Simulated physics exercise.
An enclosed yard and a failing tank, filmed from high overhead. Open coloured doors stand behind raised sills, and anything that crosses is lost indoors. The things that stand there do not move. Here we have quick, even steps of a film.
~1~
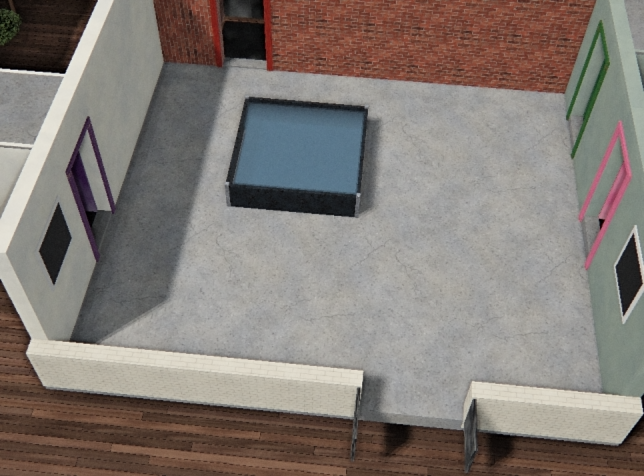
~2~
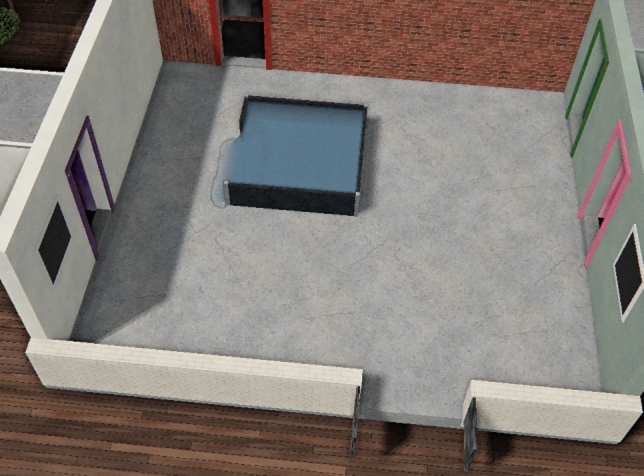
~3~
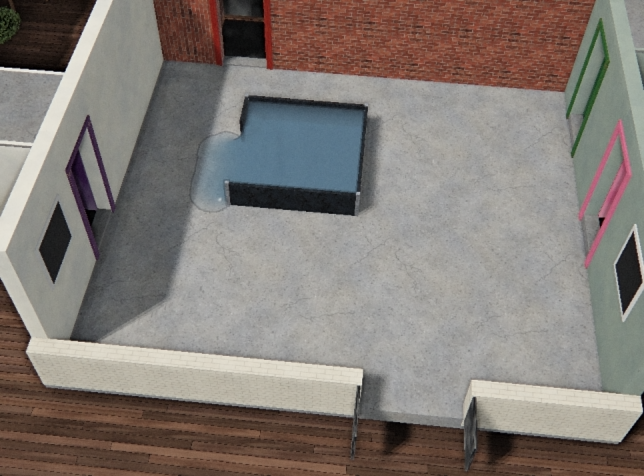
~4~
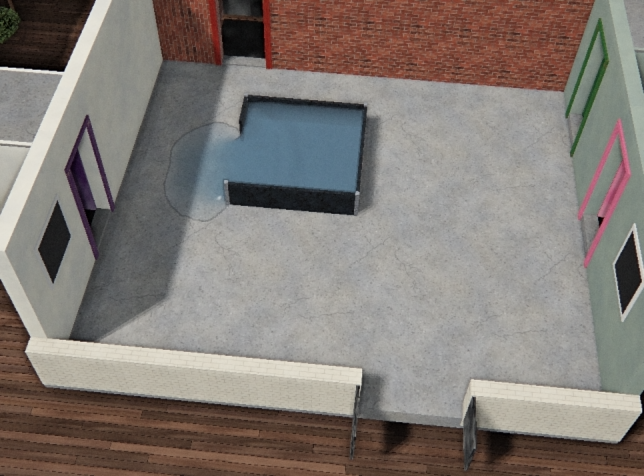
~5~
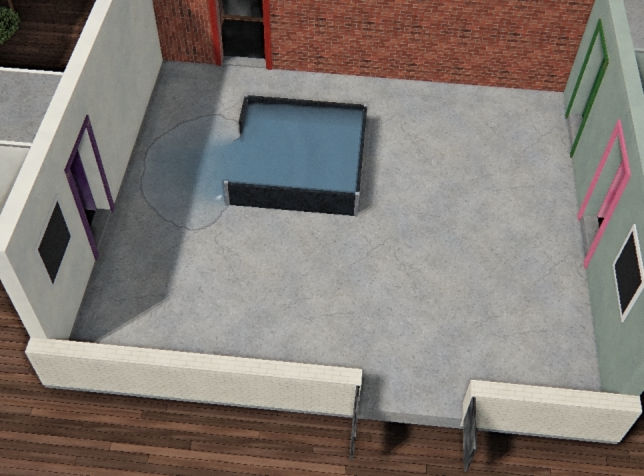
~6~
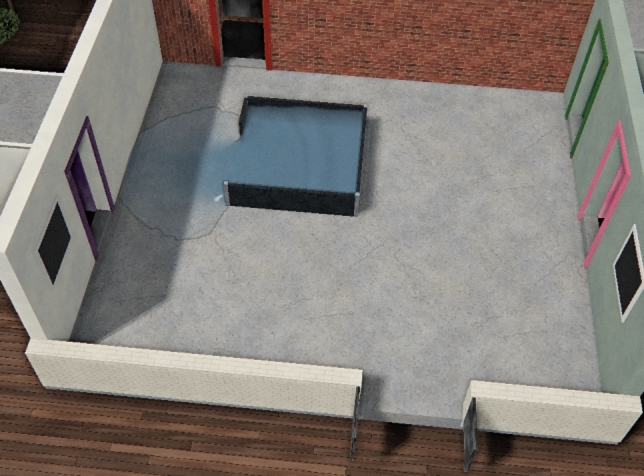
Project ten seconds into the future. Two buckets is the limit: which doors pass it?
At the end, I expect the purple door to see over two buckets. I expect the pink door to see two buckets at most. I expect the green door to see two buckets at most. I expect the red door to see over two buckets.
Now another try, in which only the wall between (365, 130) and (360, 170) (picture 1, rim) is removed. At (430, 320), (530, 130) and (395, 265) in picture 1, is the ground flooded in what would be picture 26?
The first point is spared, the second soaked, the third spared.
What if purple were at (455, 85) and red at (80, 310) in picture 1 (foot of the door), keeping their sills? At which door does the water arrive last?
It's the pink one.
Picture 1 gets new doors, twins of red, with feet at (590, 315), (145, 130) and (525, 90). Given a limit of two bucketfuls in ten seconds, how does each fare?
The first new doorway comes up short, the second tops it, the third comes up short.
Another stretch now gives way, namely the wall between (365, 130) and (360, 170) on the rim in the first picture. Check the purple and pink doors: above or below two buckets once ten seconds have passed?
Note - purple door: Short of the mark, pink door: Short of the mark.
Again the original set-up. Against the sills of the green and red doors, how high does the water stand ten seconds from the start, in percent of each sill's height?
40 and 130 %, in that order.
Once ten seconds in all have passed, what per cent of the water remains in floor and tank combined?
I make it around 94 per cent.
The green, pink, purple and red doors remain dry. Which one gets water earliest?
First comes the door marked purple.
A moment on, water covers 10 % of the floor; the purple door wet at the sill, nothing in, the pink door not reached, the green door not reached, the red door not reached.
Next, water covers 15 % of the floor; the purple door under two buckets in, the pink door not reached, the green door not reached, the red door not reached.
Then, water covers 25 % of the floor; the purple door over two buckets in, the pink door not reached, the green door not reached, the red door under two buckets in.
Later, water covers 50 % of the floor; the purple door over two buckets in, the pink door not reached, the green door not reached, the red door over two buckets in.
In the end, water covers 90 % of the floor; the purple door over two buckets in, the pink door wet at the sill, nothing in, the green door wet at the sill, nothing in, the red door over two buckets in.
